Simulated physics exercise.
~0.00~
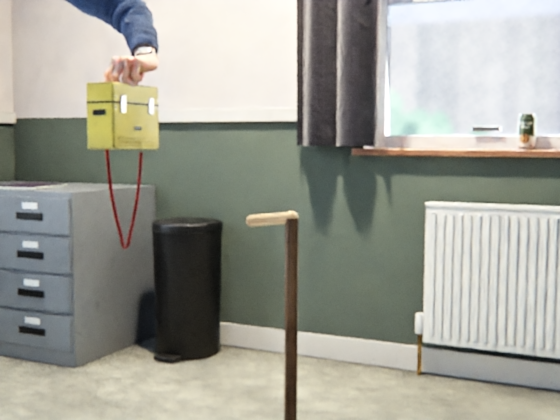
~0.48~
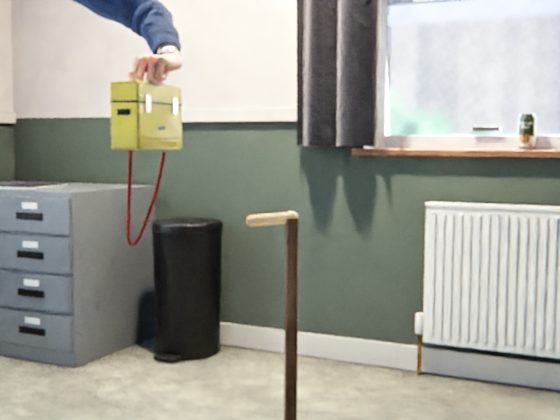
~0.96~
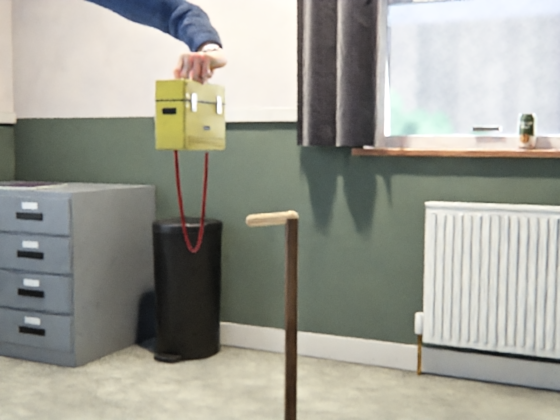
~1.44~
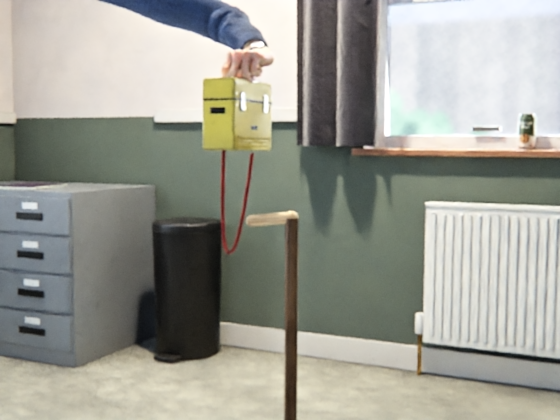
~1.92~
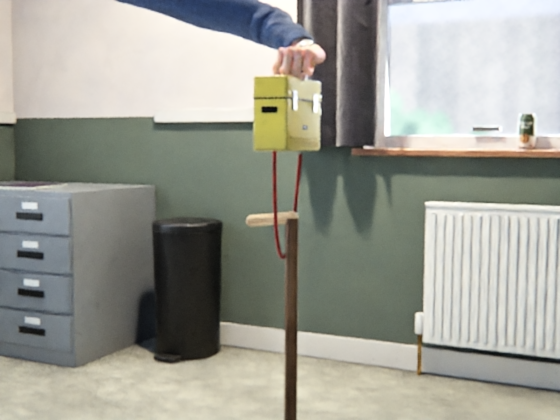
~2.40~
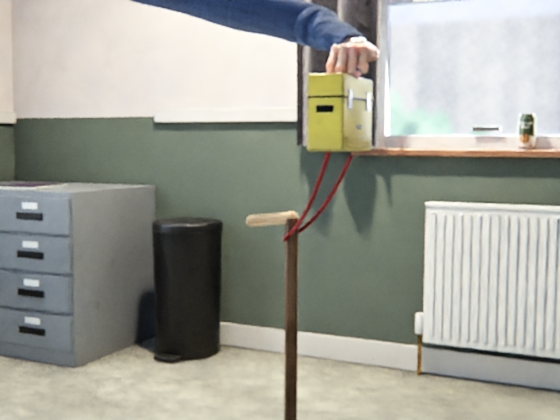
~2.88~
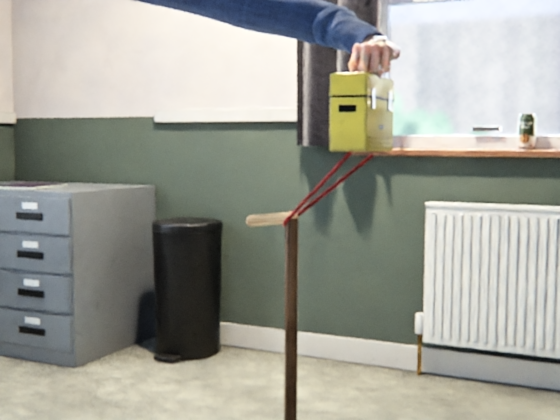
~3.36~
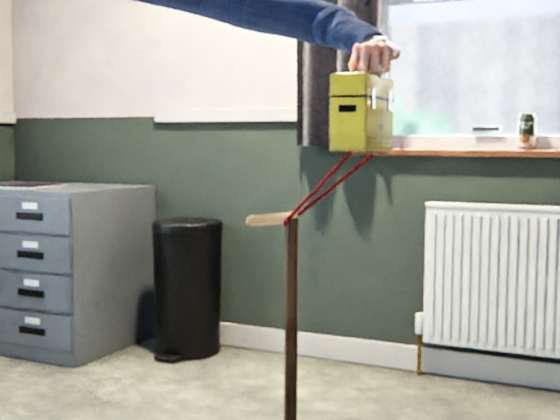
In a room with green walls, a hand carrying a yellow case rightward over a post, its red cord catching and pulling taut.
